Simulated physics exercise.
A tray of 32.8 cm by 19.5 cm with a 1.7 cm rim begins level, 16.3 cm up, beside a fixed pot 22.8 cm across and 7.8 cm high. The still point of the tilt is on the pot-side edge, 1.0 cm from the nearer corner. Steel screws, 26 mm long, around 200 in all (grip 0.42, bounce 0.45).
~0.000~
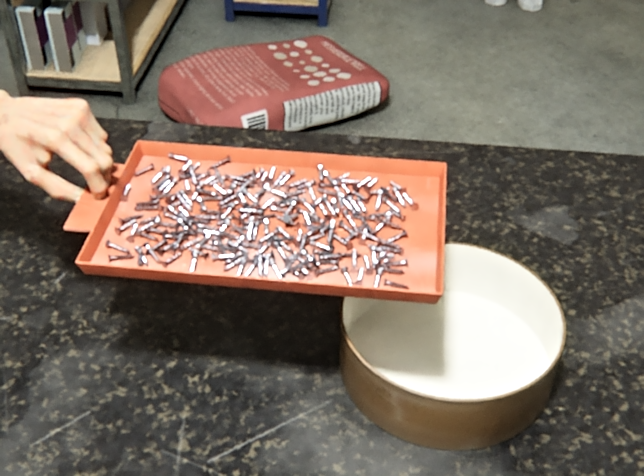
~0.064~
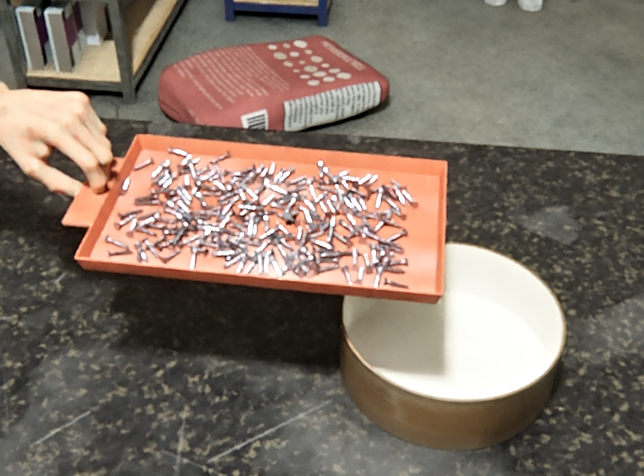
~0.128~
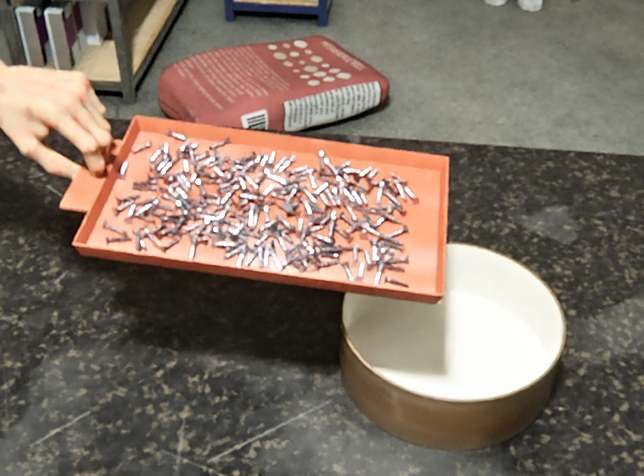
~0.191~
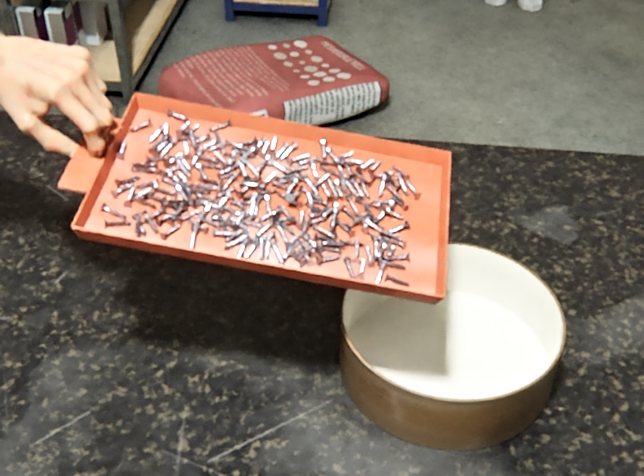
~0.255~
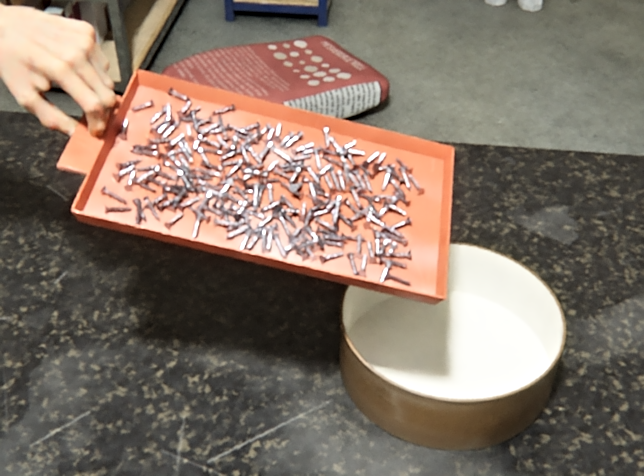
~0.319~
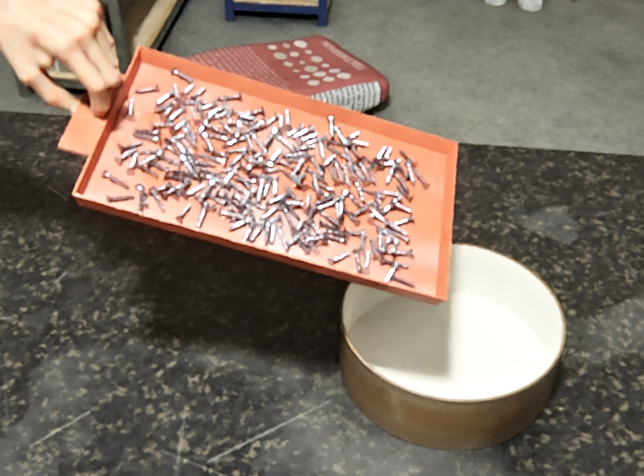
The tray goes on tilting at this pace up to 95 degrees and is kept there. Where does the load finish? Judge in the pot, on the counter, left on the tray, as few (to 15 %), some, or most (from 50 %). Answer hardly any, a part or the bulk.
In the pot: The bulk; on the counter: A part; left on the tray: Hardly any.
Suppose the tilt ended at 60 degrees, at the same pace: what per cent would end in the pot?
In that case some 50 per cent.
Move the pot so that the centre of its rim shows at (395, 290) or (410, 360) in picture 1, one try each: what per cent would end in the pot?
Some 0 and 95 per cent.
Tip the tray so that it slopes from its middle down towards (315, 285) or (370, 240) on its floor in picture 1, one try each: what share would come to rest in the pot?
About 20 and 95 per cent.
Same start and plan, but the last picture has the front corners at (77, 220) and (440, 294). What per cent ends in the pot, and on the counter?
Pot 40, counter 60.
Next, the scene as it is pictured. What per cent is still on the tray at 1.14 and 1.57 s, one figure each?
About 20, 0.
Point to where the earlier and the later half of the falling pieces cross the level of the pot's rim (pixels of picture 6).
First near (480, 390), later near (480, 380).
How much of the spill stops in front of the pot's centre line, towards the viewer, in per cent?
About 100 per cent.
Then, at 0.81 s, tilt 55 degrees; the tray holds 100 %, the pot 0 %.
After 1.14 s, tilt 79 degrees; the tray holds 20 %, the pot 40 %.
After 1.57 s, tilt 95 degrees; the tray holds 0 %, the pot 65 %.
In the end, at 2.1 s, pot 65 %, counter 35 %, tray 0 %.
